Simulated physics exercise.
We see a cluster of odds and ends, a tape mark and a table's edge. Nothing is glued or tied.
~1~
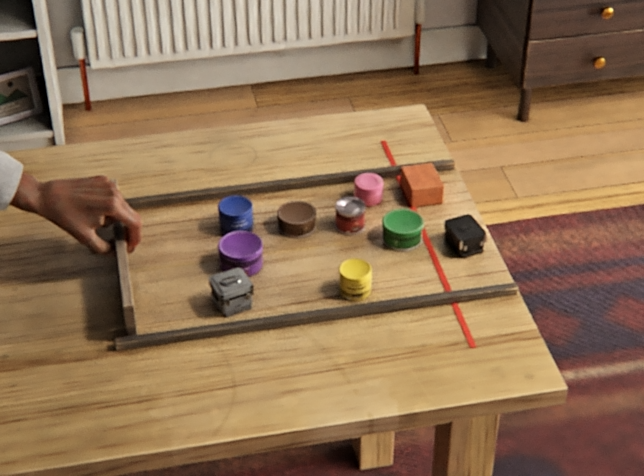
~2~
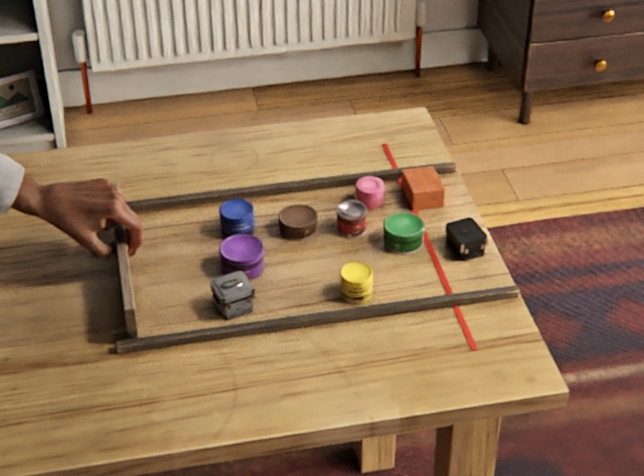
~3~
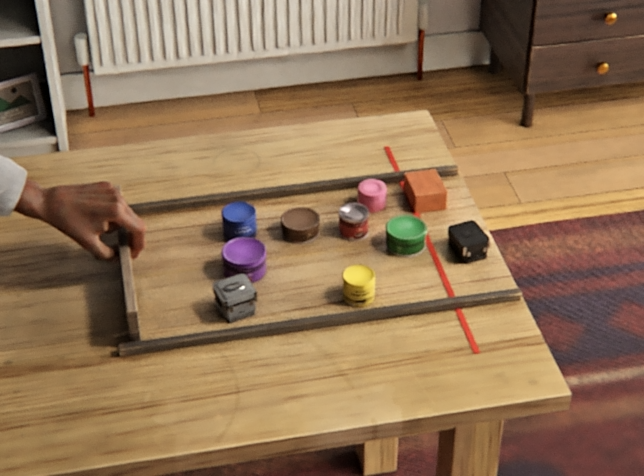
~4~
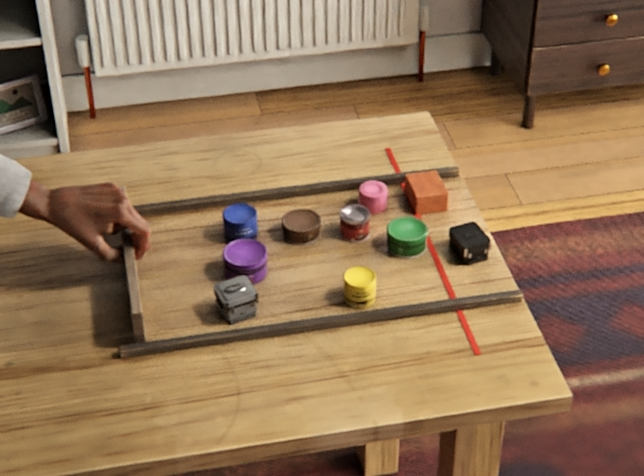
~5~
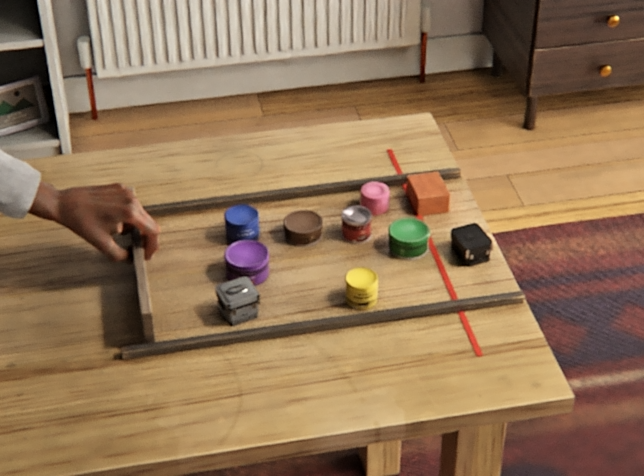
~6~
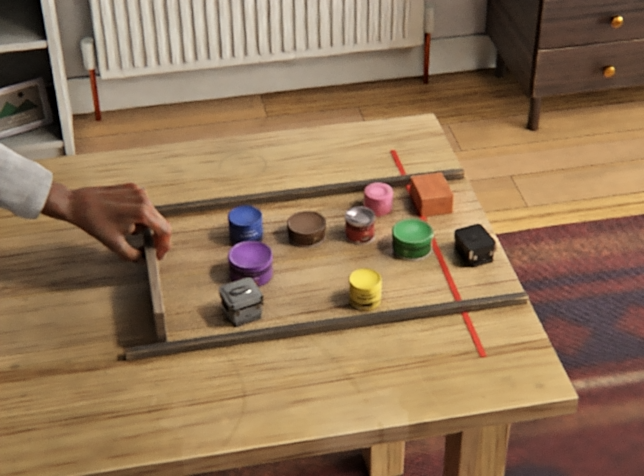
We see a hand holding a board between two dark rails on a wooden table, behind scattered colourful tins and blocks near a red tape line; the hand slides the board slightly right, without reaching the objects.
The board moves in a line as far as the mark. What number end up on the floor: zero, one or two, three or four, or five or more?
Here the number that fall off is one or two.
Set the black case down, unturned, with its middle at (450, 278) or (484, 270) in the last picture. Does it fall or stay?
In turn it is lost; falls.
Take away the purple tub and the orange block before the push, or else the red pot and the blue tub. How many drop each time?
First 0, then 0.
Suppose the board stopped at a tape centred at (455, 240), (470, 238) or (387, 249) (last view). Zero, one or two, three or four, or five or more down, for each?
For each place: Five or more; at least five; zero.
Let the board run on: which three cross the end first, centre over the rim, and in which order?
They are the black case, then the red pot, then the green tin.
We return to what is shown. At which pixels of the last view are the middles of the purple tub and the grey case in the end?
Near (459, 241) and (469, 273).
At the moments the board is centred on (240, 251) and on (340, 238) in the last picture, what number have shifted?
At the one place 3, at the other 7.
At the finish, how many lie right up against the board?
In contact: 4.
A little later, none off yet; black case at rest near (474, 246); orange block at rest near (431, 194); green tin at rest near (412, 240).
Next, none off yet; black case at rest near (474, 246); orange block at rest near (431, 194); green tin shifted a little near (434, 246).
When it is over, the number that fall off is one or two; down, black case.
